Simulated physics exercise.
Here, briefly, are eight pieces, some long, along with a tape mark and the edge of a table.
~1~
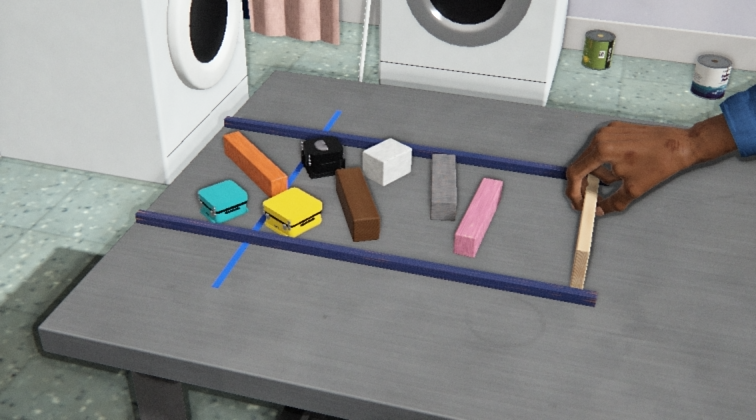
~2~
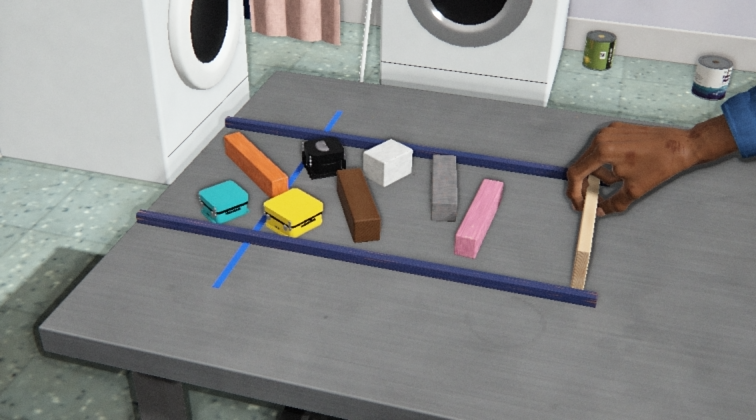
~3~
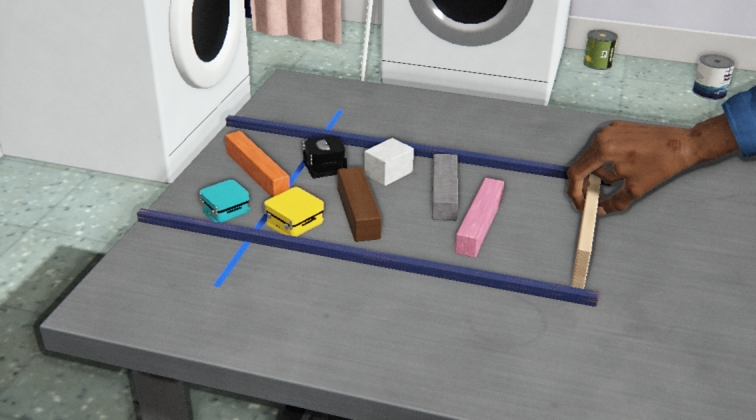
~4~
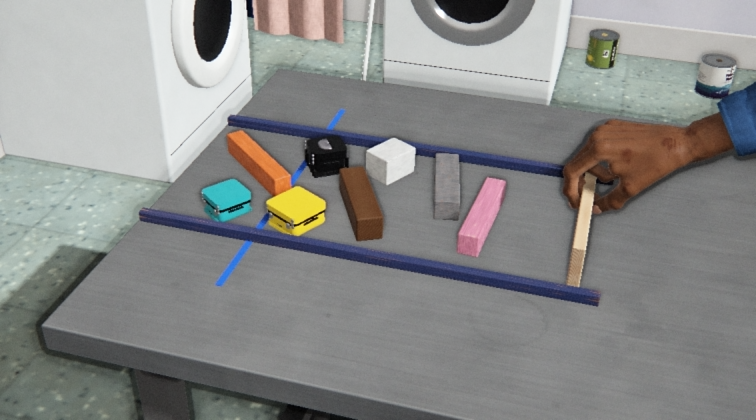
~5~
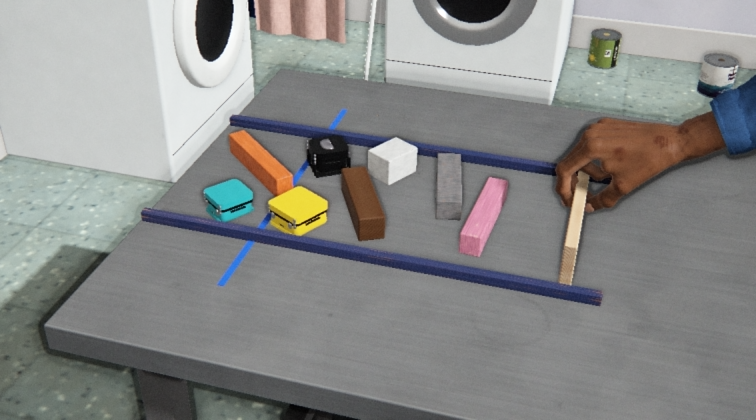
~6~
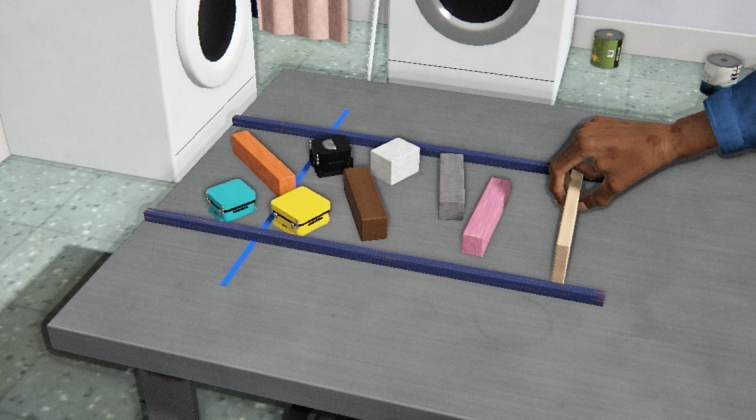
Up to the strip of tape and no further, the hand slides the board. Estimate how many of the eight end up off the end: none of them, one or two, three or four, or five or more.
None of them.
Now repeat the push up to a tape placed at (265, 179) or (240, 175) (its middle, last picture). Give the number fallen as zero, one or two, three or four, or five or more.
One after another: Three or four; five or more.
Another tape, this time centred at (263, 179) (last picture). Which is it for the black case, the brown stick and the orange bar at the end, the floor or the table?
This time the black case drops; after it, the brown stick does not drop; finally, the orange bar drops.
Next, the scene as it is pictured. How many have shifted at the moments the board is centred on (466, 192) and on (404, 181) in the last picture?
At that stage 2; at the next, 5.
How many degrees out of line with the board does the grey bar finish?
It works out to near 0°.
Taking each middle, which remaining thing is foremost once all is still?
Answer: The turquoise case.
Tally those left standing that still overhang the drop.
The number would be 2.
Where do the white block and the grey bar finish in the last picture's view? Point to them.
The white block comes to rest at (260, 140), and the grey bar comes to rest at (280, 153).
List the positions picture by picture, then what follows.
Orange bar (255, 165); turquoise case (224, 204); black case (323, 157); board (588, 214); tape (287, 185), in the first frame.
Turquoise case (224, 204); board (589, 214), in the second frame.
Black case (325, 157); brown stick (358, 203), in the third frame.
Orange bar (258, 163); white block (390, 161), in the fourth frame.
Turquoise case (229, 203); grey bar (449, 185), in the fifth frame.
Orange bar (263, 163); turquoise case (232, 203); black case (331, 156); board (571, 209); tape (295, 184), in the sixth frame.
Soon after, none off yet; orange bar at rest near (263, 163); turquoise case at rest near (232, 203); black case at rest near (331, 156).
Then, none off yet; orange bar at rest near (263, 163); turquoise case at rest near (232, 203); black case moved about its own width near (298, 149).
At rest, the number that fall off is zero.
